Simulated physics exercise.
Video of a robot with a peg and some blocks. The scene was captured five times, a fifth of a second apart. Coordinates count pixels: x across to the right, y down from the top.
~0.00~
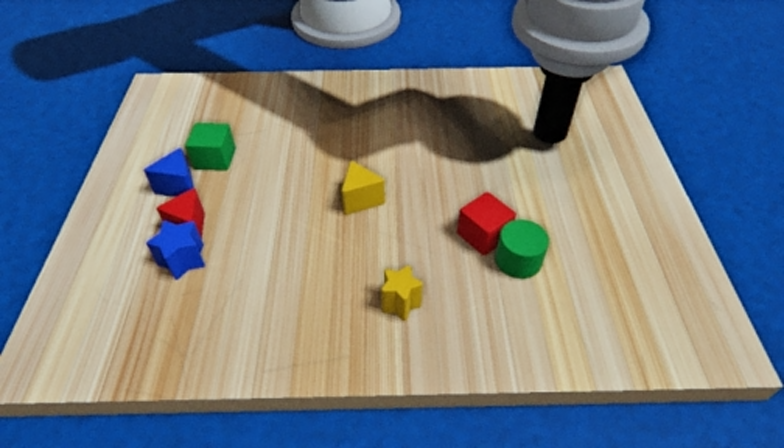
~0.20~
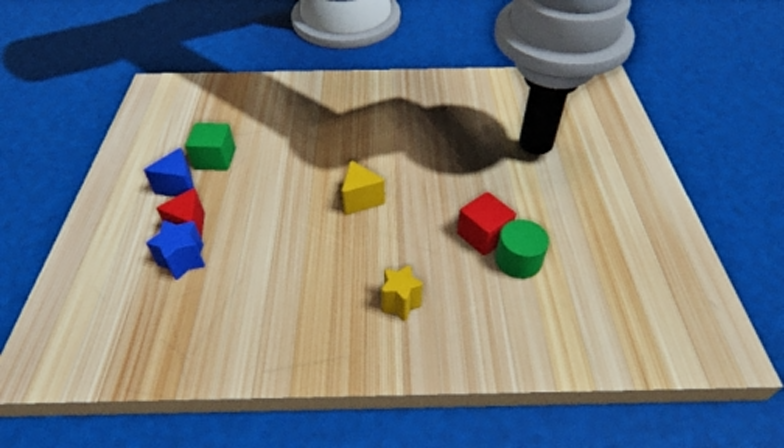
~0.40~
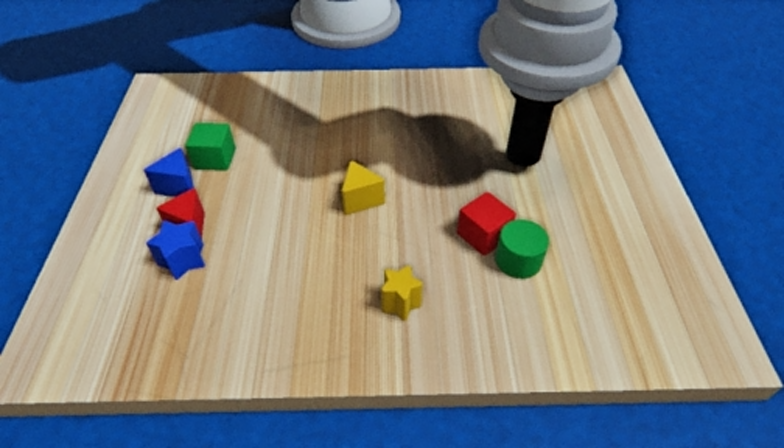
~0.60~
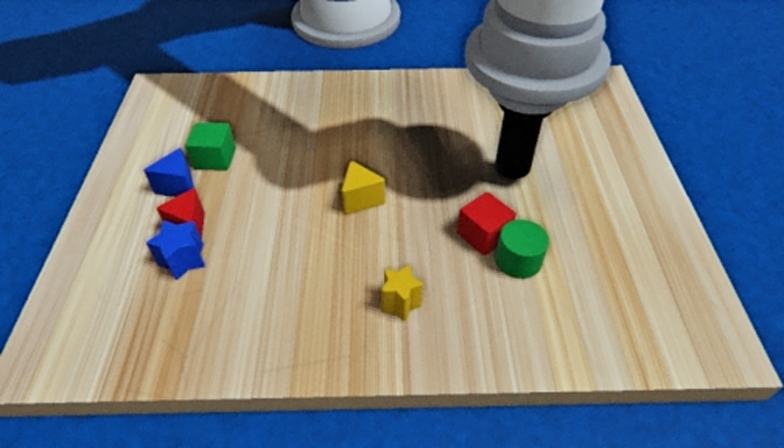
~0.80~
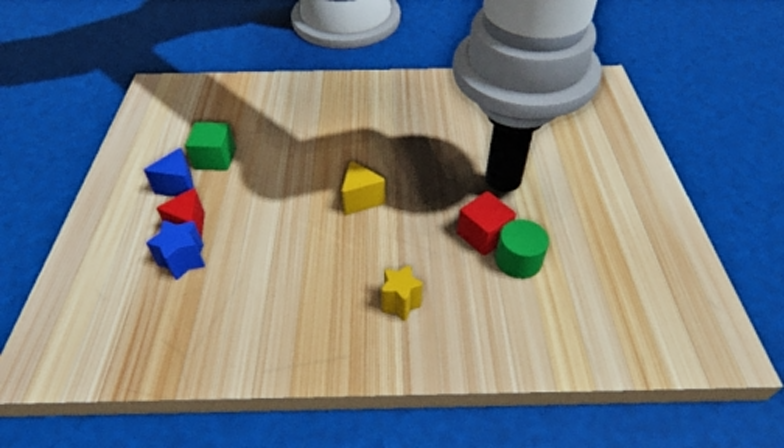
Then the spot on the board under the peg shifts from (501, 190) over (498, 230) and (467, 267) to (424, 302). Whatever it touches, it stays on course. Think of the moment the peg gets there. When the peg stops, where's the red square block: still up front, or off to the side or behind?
Carried ahead at the end.
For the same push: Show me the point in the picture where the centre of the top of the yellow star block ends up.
It ends at (341, 310).
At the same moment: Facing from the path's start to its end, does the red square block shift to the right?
Yes.
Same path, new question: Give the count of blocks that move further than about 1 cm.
Three or more.
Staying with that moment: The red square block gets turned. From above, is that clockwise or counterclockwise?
My prediction: CW.
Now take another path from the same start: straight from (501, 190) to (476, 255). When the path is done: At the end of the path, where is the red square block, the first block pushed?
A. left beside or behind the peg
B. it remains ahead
The one that fits is B, it remains ahead.
What follows on the original path. One third of the way, peg (500, 220); red square block (474, 227).
Two thirds of the way, peg (469, 257); red square block (433, 259), turned 20° clockwise; green cylinder (528, 252).
At the end, peg (425, 293); yellow star block (341, 310), turned 15° clockwise; red square block (382, 293), turned 30° clockwise; green cylinder (528, 252).
